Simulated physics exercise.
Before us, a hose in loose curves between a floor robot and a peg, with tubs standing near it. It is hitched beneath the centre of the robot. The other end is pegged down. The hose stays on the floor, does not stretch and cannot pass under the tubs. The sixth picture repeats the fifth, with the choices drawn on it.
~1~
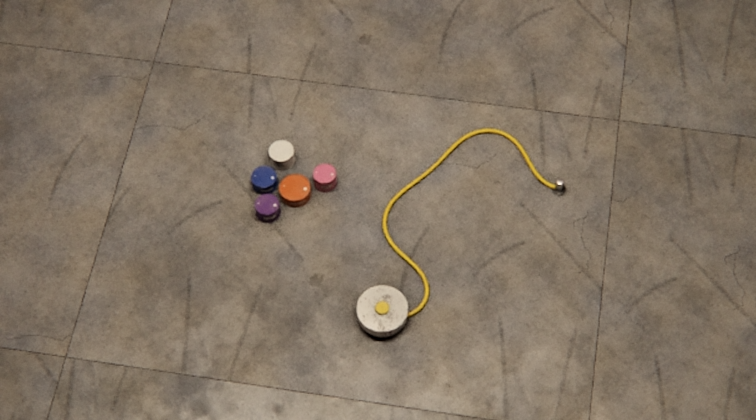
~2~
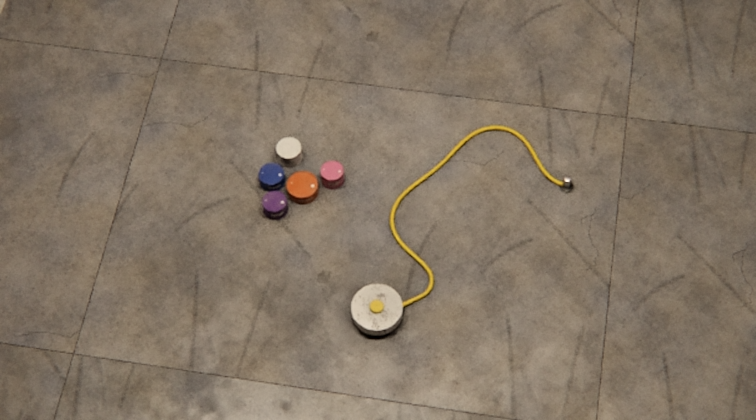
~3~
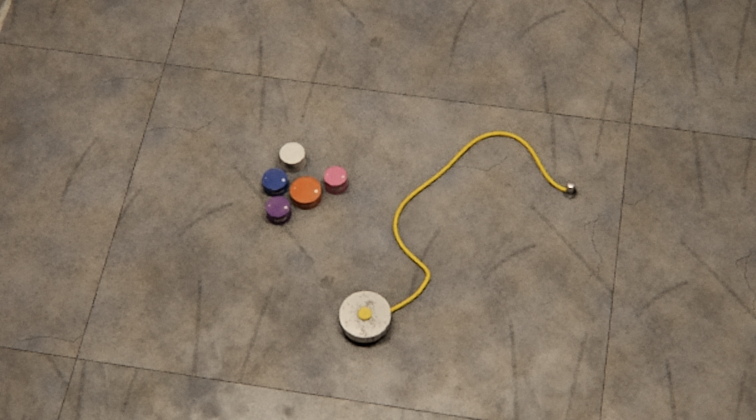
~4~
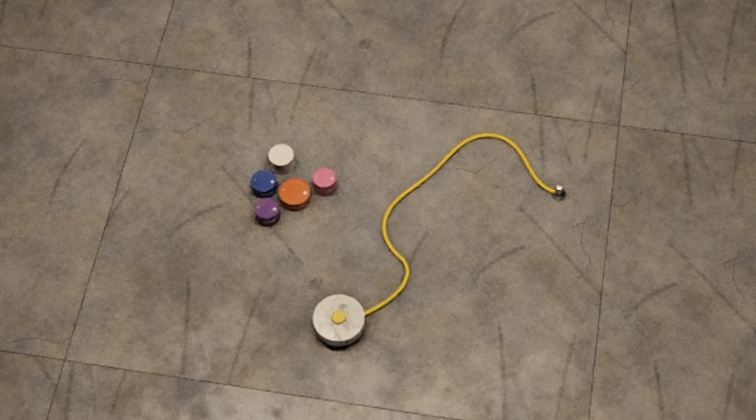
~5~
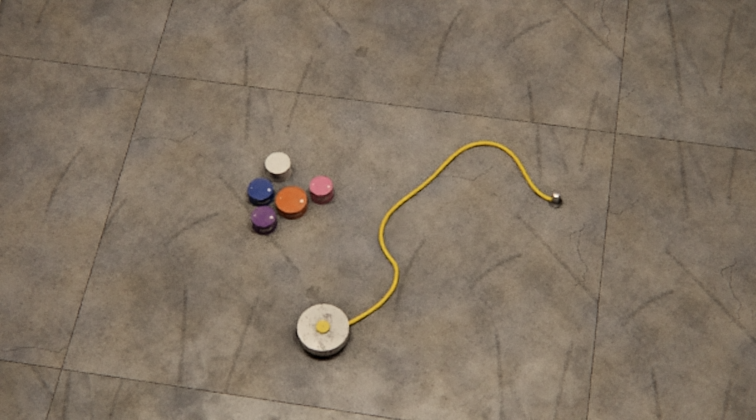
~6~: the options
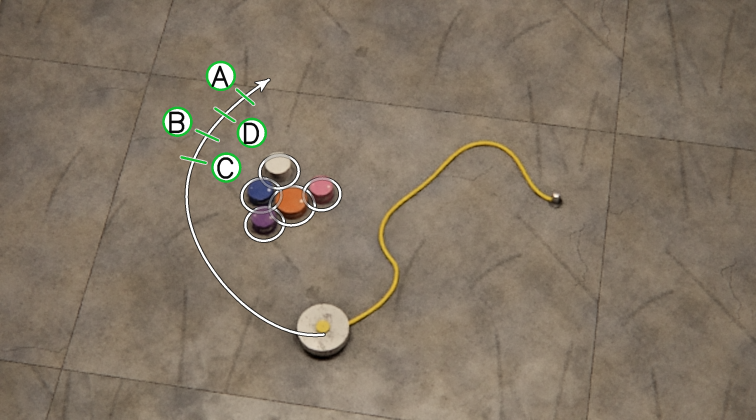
A round, pale device sliding slowly left across a grey tiled floor, drawing out the curves of its yellow line near five small tubs.
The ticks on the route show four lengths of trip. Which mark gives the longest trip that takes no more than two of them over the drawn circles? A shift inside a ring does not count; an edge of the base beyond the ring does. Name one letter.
At B, and not beyond.
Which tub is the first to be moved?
Purple.
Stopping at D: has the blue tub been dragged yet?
Yes.
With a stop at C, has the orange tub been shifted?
No.
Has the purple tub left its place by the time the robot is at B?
Yes.
On the marked copy, A at (245, 97); B at (207, 135); C at (194, 160); D at (225, 115); the route from (324, 335) via (189, 218) to (269, 80).
Following B. Soon after the start, robot (230, 289).
Later, robot (186, 205).
In the end, robot (206, 131); purple tub (267, 198); orange tub (295, 201); blue tub (257, 180); two over the rings.
As for the rest, A has four over the rings; C is within the limit but short; D has three over the rings.
